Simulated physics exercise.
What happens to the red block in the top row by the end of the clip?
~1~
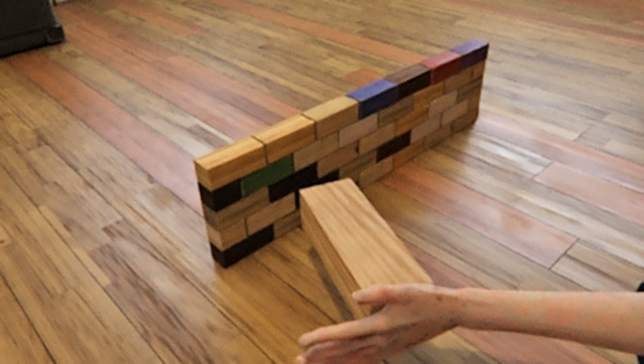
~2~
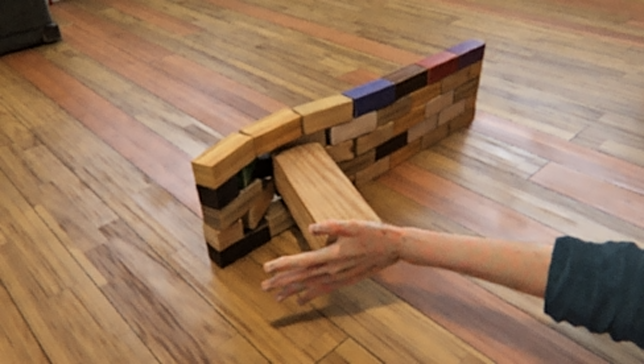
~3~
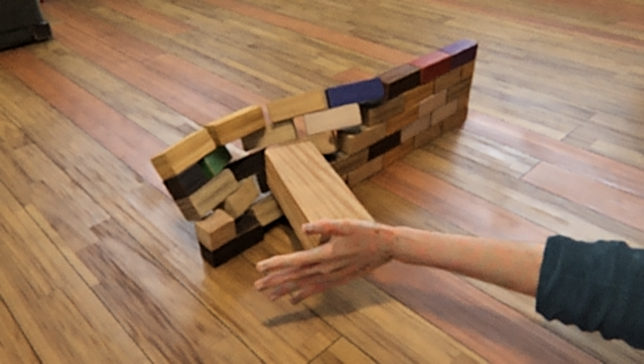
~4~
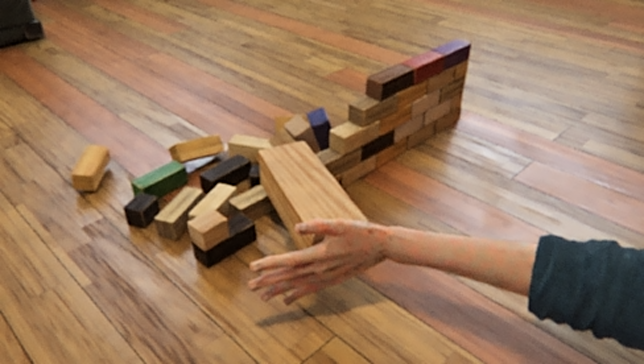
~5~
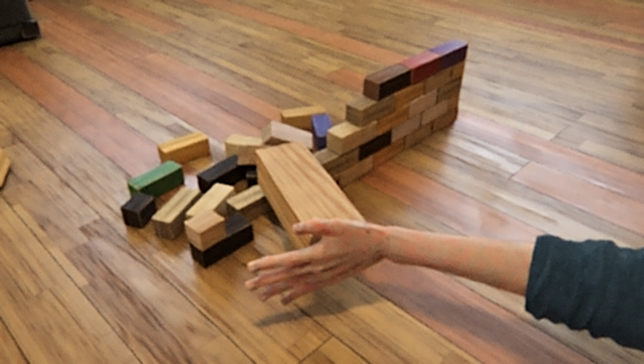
The red block stays up, still resting in its place on top of the right part of the wall that is left standing.
